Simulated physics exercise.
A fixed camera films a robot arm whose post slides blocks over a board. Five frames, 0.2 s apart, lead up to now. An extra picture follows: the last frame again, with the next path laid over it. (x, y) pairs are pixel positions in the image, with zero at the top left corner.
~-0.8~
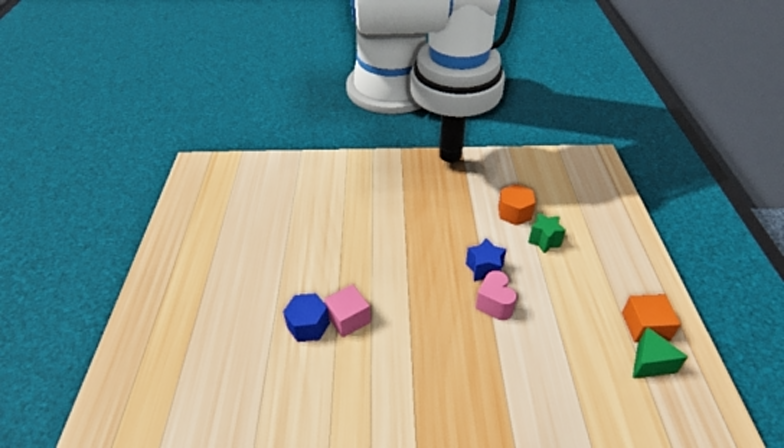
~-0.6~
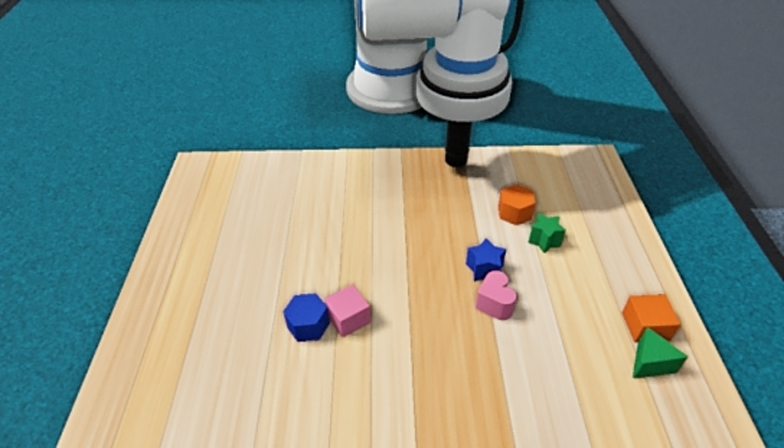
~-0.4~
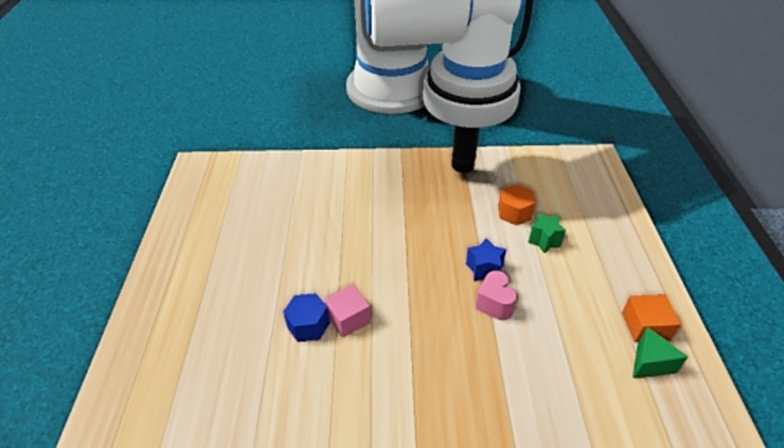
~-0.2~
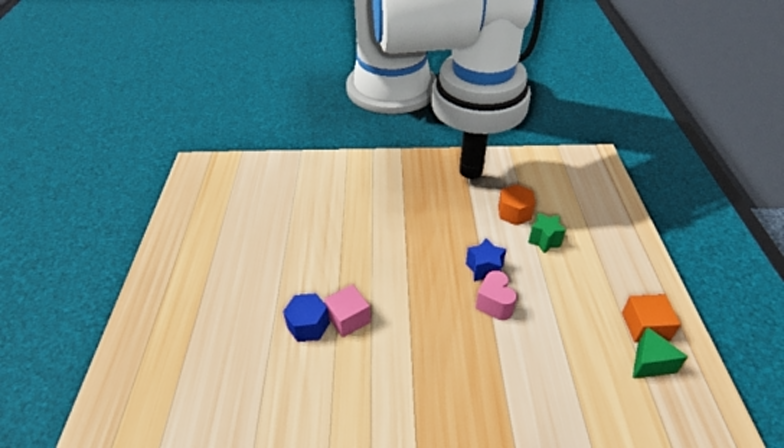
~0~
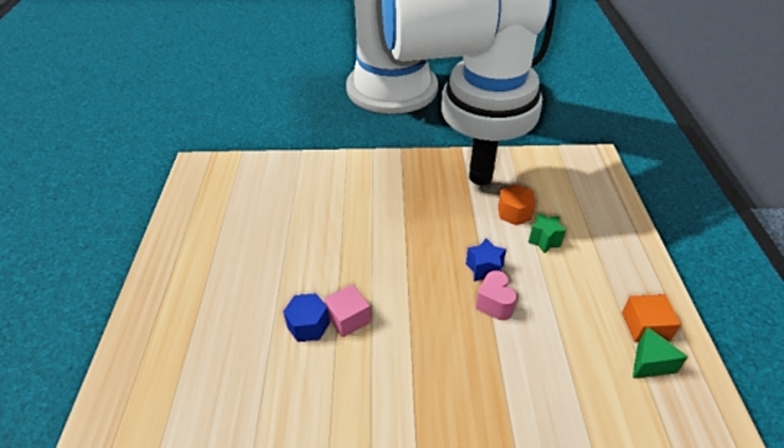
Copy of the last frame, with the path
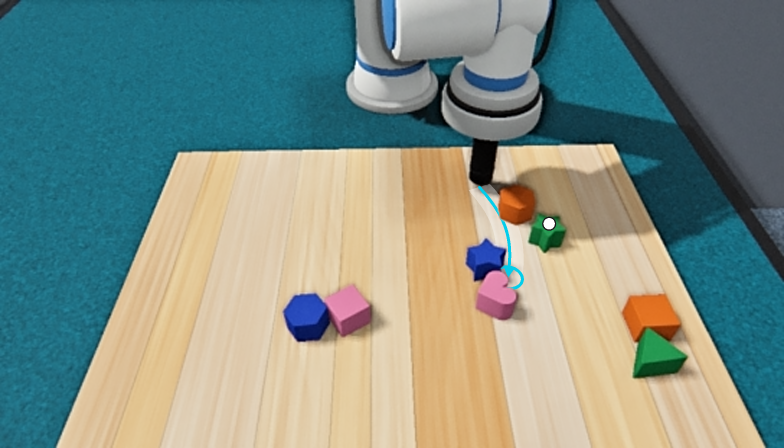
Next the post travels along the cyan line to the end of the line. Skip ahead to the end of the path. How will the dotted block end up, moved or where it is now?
At the end of the path, it will have moved.
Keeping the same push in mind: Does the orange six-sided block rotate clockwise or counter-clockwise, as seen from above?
It goes anticlockwise.
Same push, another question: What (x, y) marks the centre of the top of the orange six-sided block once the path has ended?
I think it will end close to (539, 208).
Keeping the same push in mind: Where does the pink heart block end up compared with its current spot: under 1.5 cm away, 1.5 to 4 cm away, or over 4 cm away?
The answer will be the short band, under 1.5 cm.
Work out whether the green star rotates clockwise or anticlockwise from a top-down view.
I'd predict that, seen from above, the green star rotates clockwise.
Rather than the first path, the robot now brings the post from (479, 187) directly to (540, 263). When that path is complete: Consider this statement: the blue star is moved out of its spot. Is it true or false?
The statement is false.
Drawn move, from (479, 187) over (499, 213) and (509, 243) to (508, 277); the dot is on the green star.
On the path given first. One third of the way, post at (500, 204); orange six-sided block at (531, 203), turned 35° anticlockwise; green star at (553, 225), turned 15° clockwise.
Two thirds of the way, post at (511, 235); orange six-sided block at (539, 208), turned 65° anticlockwise; green star at (560, 228), turned 35° clockwise.
At the end, post at (510, 269); blue star at (483, 260), turned 55° clockwise; pink heart block still; orange six-sided block at (539, 208), turned 65° anticlockwise; green star at (560, 228), turned 35° clockwise.
